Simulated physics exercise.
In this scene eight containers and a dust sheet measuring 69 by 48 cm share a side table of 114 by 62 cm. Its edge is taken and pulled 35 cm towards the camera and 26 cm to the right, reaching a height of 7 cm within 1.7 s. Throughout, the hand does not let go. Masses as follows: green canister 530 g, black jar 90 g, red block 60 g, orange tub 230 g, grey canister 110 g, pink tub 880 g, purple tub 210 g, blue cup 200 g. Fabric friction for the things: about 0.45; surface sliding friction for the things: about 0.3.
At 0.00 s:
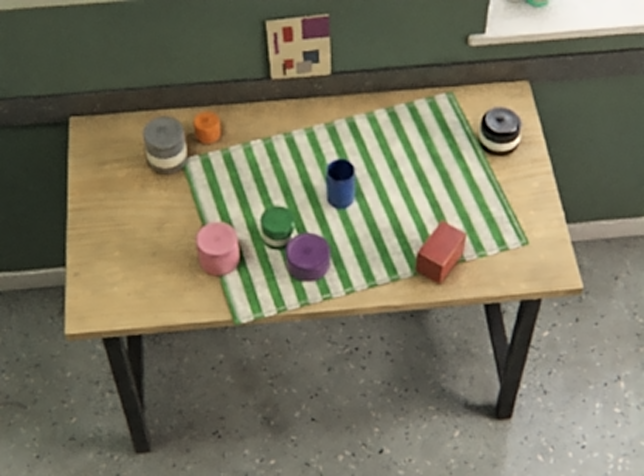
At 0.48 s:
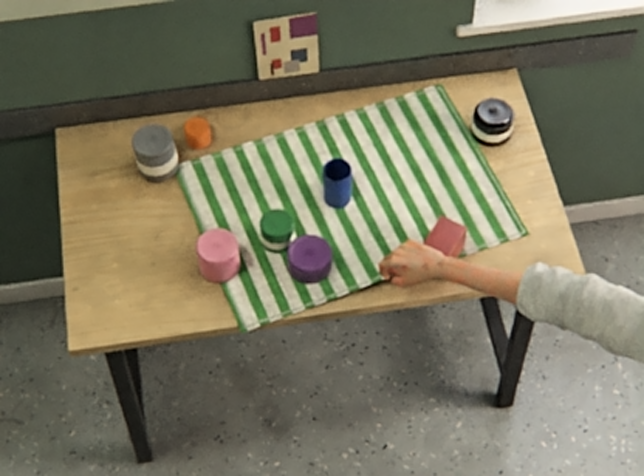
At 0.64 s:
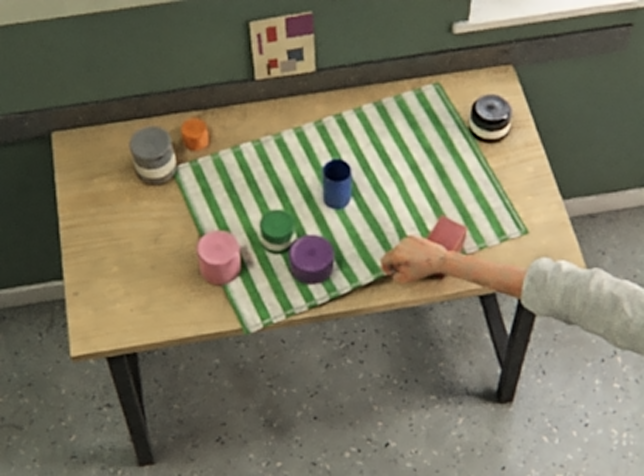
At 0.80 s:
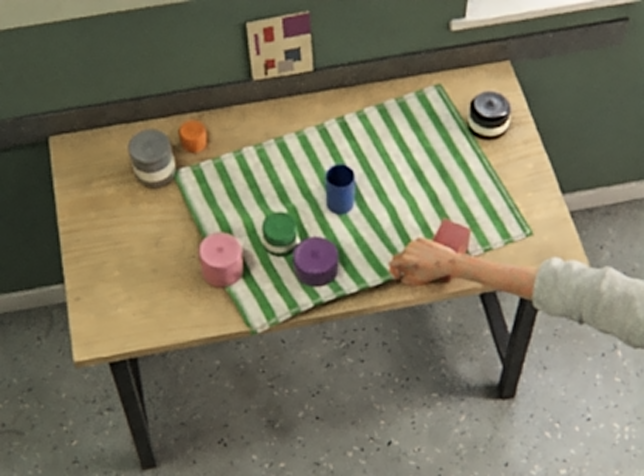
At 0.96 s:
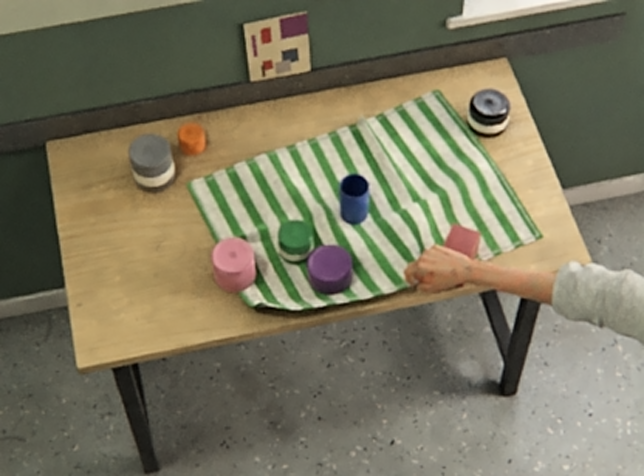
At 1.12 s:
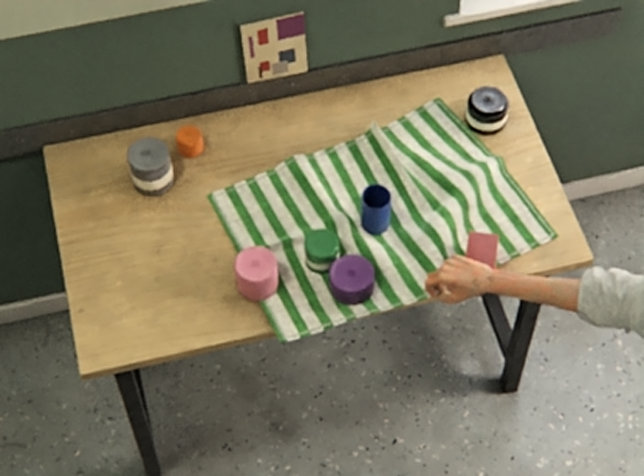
A wooden side table stands against a dark green wall on a speckled grey floor, seen from above as the camera shifts slightly. Grey and orange containers sit at the back left and a black jar at the back right, while pink, green, purple, blue and red items rest on a green-and-white striped cloth. A hand reaches in from the right, grips the cloth's front edge and pulls it rightward and nearer, wrinkling it and carrying the items on it along.
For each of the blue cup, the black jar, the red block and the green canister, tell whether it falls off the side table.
Blue cup: Falls; black jar: Stays; red block: Falls; green canister: Falls.
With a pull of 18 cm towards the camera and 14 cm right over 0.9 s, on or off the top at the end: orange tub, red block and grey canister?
Then orange tub holds on, red block is lost over the edge and grey canister holds on.
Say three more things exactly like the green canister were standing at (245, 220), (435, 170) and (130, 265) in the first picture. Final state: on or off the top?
In turn: Drops off, drops off, stays on.
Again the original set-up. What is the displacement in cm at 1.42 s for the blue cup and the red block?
Blue cup 25 cm, red block off the top.
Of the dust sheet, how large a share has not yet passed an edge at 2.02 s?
Some 15 in a hundred.
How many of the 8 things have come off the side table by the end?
The count is 5.
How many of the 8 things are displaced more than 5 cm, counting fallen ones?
Counted result: 5.
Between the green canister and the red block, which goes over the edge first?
Red.
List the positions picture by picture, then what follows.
Blue cup (341, 170); black jar (502, 119); red block (442, 243); green canister (277, 219); dust sheet corners (236, 325) (453, 92) (529, 244), in the first frame.
Dust sheet corners (242, 333) (441, 84); grip (389, 277), in the second frame.
Red block (443, 238); dust sheet corners (245, 334) (439, 82); grip (392, 273), in the third frame.
Blue cup (340, 176); purple tub (316, 255); red block (448, 241); dust sheet corners (252, 335) (441, 84); grip (400, 276), in the fourth frame.
Blue cup (354, 186); green canister (295, 233); purple tub (330, 263); dust sheet corners (261, 303) (186, 184); grip (415, 284), in the fifth frame.
Blue cup (376, 196); black jar (489, 99); red block (482, 253); green canister (322, 243); dust sheet corners (282, 343) (207, 196) (439, 97) (558, 236); grip (435, 294), in the sixth frame.
After 1.4 s, 80 % of the dust sheet is still over the top; red block over the edge, blue cup 24 cm off its start, green canister 22 cm off its start.
After 1.7 s, 50 % of the dust sheet is still over the top; red block over the edge, blue cup 36 cm off its start, green canister 35 cm off its start.
After 2.0 s, 15 % of the dust sheet is still over the top; blue cup 53 cm off its start at (531, 322), green canister over the edge, red block over the edge.
After 2.3 s, 0 % of the dust sheet is still over the top; blue cup over the edge, green canister over the edge, red block over the edge.
After 3.9 s, 0 % of the dust sheet is still over the top; blue cup over the edge, green canister over the edge, red block over the edge, black jar 0 cm off its start at (489, 99).
